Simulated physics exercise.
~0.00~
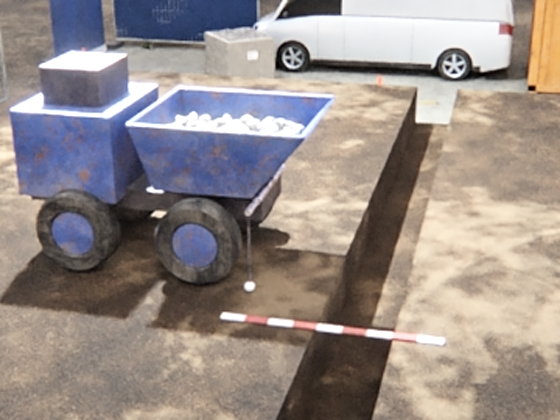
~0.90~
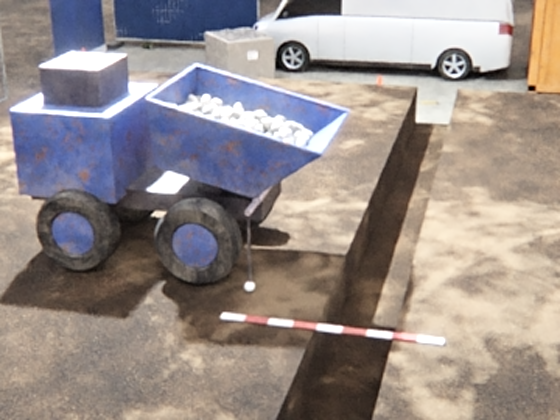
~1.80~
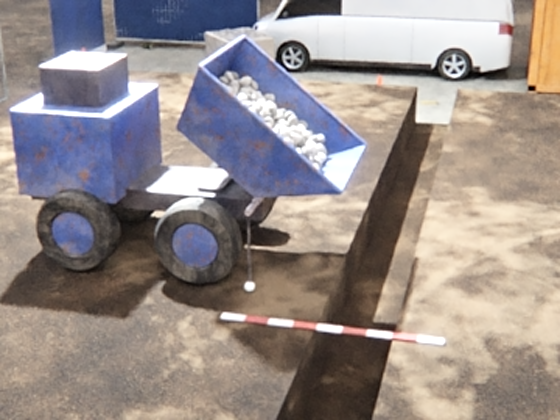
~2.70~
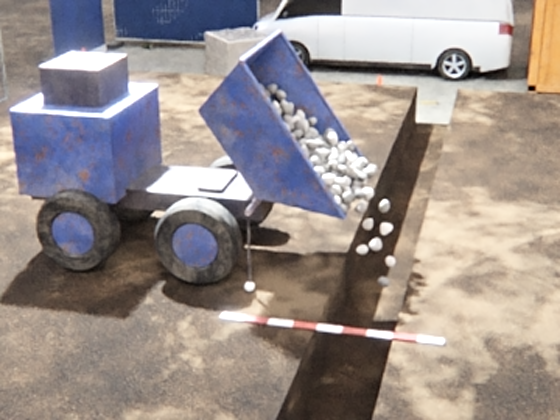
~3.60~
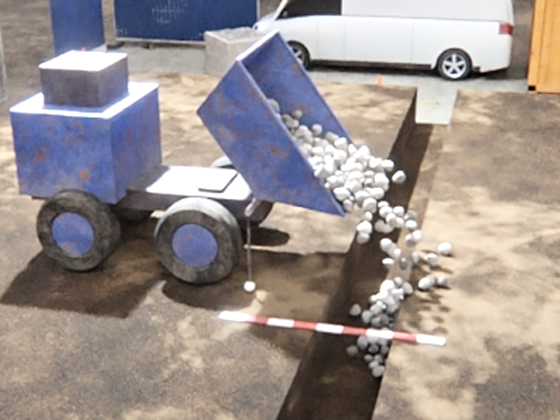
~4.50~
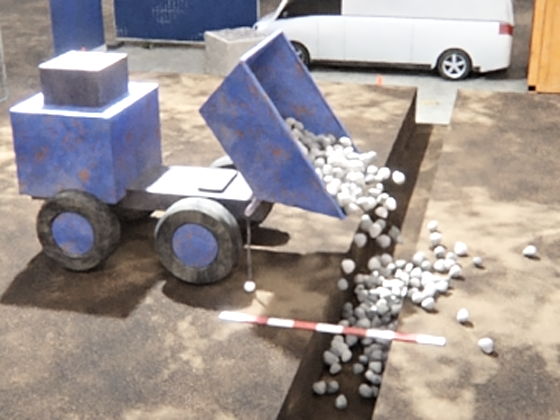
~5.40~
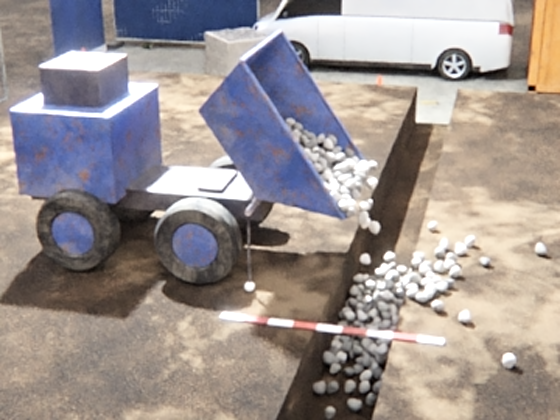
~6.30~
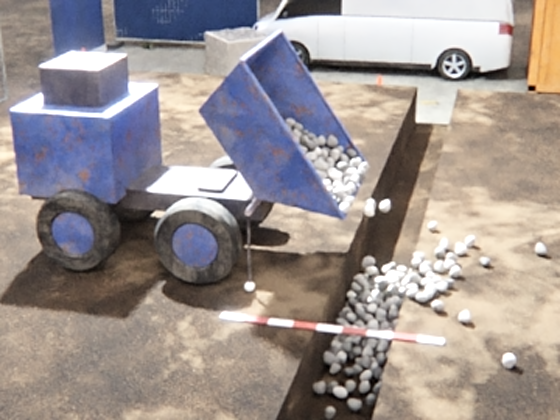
A blue dumper tips its skip, spilling some pale stones into and beyond a trench.
